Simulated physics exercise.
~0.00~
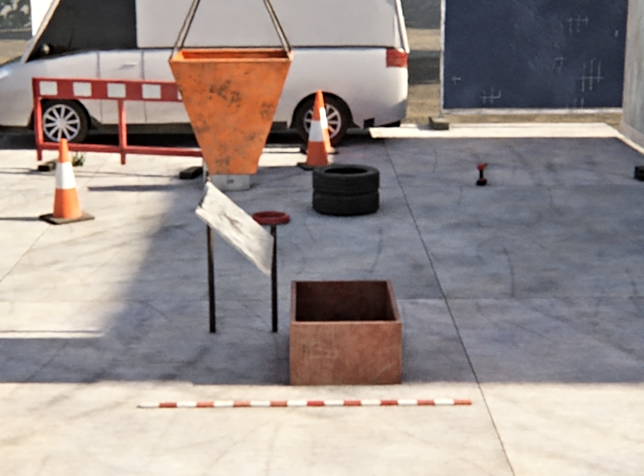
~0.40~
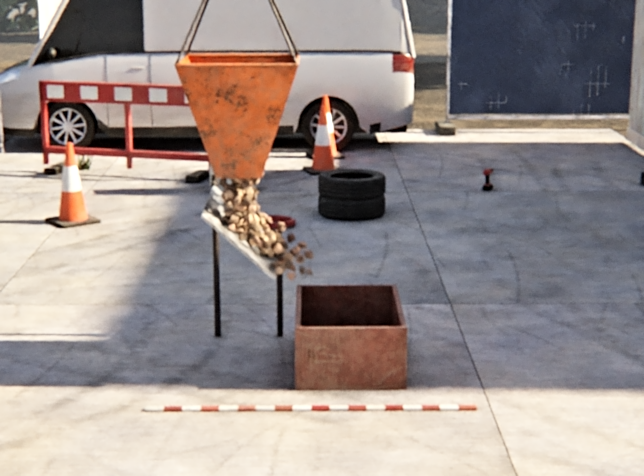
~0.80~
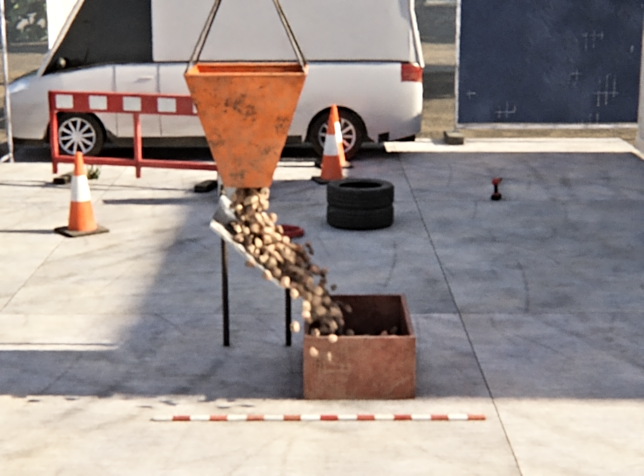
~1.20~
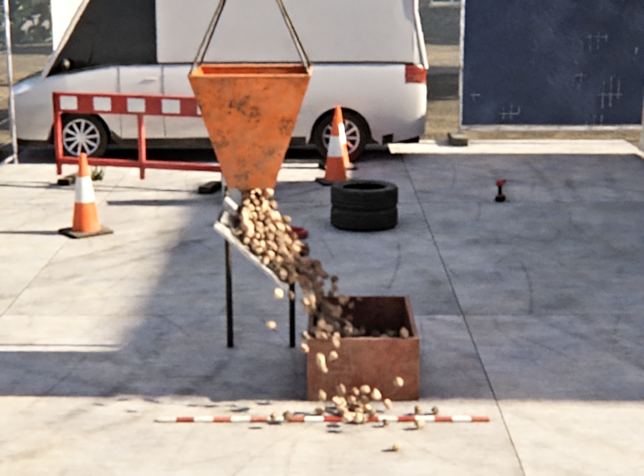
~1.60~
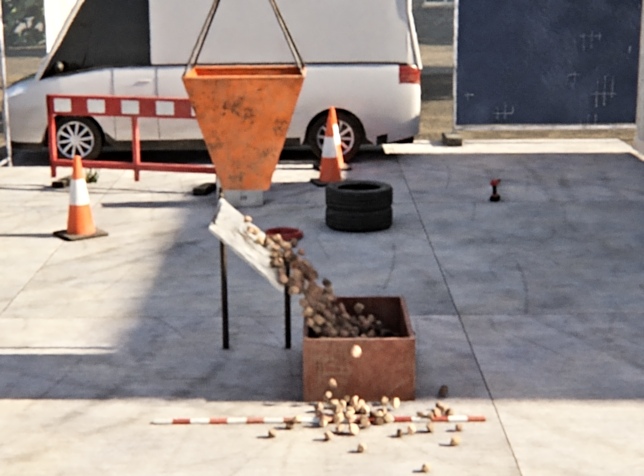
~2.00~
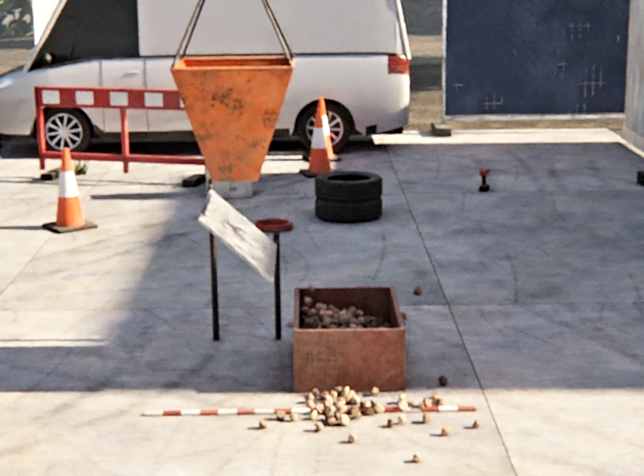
Orange hopper hanging still and emptying brown stones down a tilted plate into a rusty bin, some spilling onto the concrete in front.
